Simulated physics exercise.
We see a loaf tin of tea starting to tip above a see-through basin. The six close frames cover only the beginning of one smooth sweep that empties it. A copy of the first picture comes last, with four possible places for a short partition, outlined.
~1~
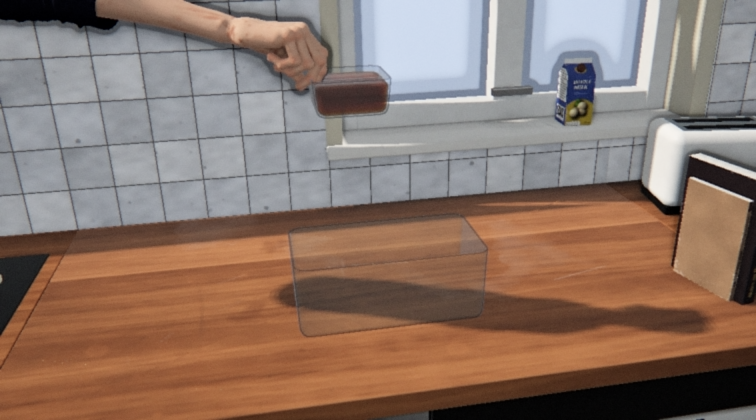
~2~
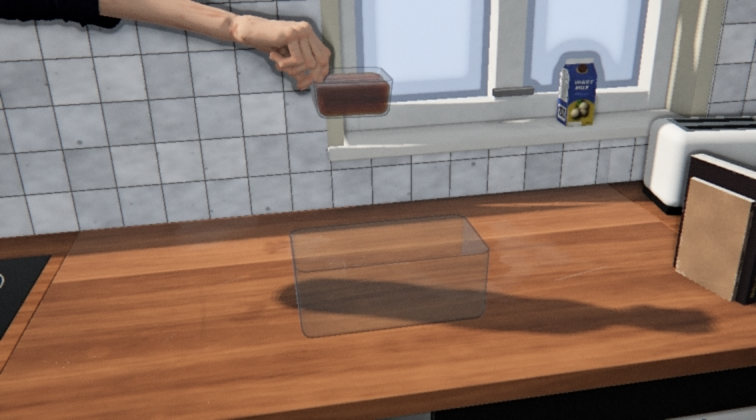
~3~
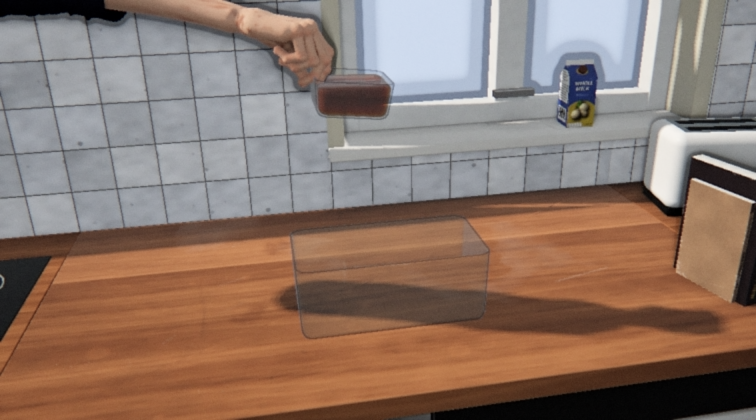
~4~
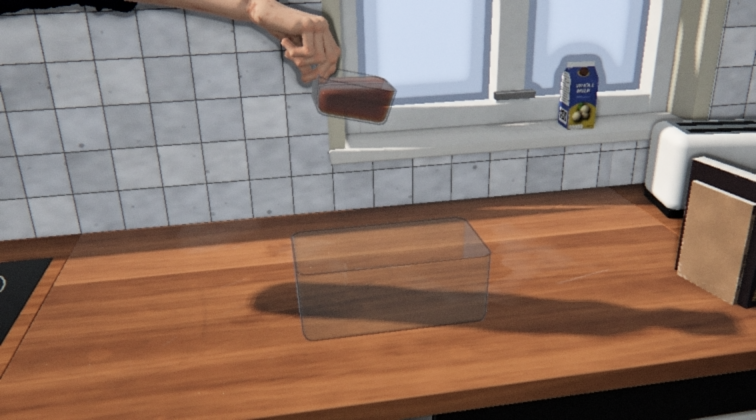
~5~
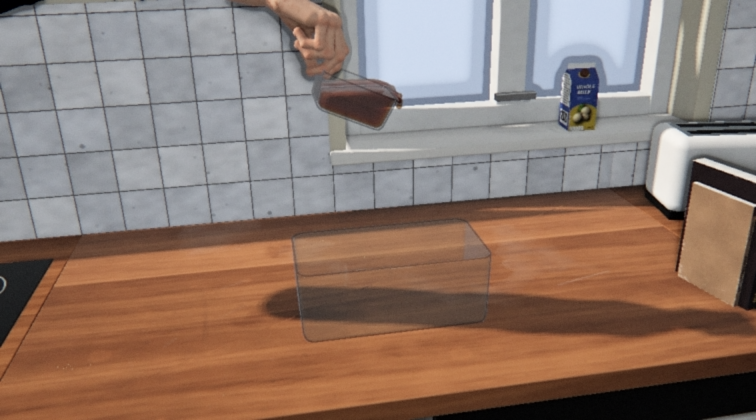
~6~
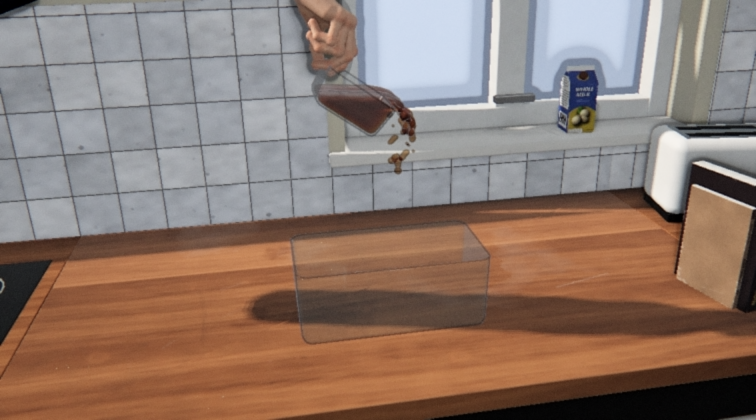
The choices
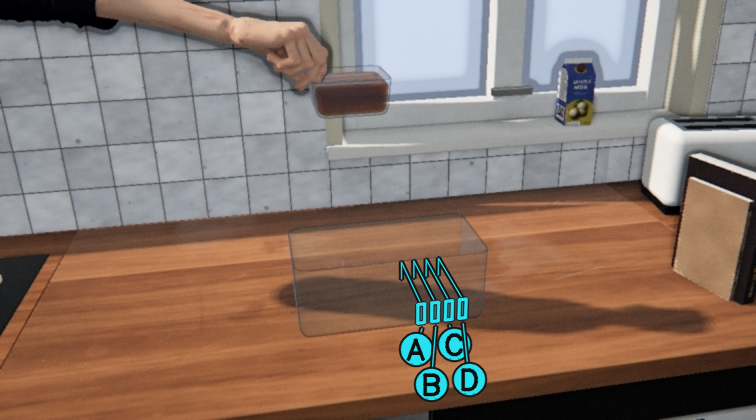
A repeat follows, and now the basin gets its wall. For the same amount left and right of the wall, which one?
Go for C.
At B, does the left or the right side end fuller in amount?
More ends on the right.
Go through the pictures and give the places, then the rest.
In the first picture, upright, lip at (384, 71); basin from (300, 335) to (482, 313); nothing has left yet.
In the second picture, upright, lip at (386, 73); nothing has left yet.
In the third picture, tipped about 6°, lip at (387, 77); nothing has left yet.
In the fourth picture, tipped about 14°, lip at (390, 84); tea is over the lip, down to (390, 84).
In the fifth picture, tipped about 24°, lip at (391, 92); tea is over the lip, down to (395, 102).
In the sixth picture, tipped about 36°, lip at (390, 102); tea is over the lip, down to (395, 167).
On the marked copy, A at (421, 328); B at (435, 326); C at (449, 324); D at (463, 323).
For place A, about 25 % ends left of the wall and 73 % right of it.
For place B, about 33 % ends left of the wall and 64 % right of it; 3 % is lost outside.
For place C, about 46 % ends left of the wall and 52 % right of it.
For place D, about 72 % ends left of the wall and 25 % right of it; 3 % is lost outside.
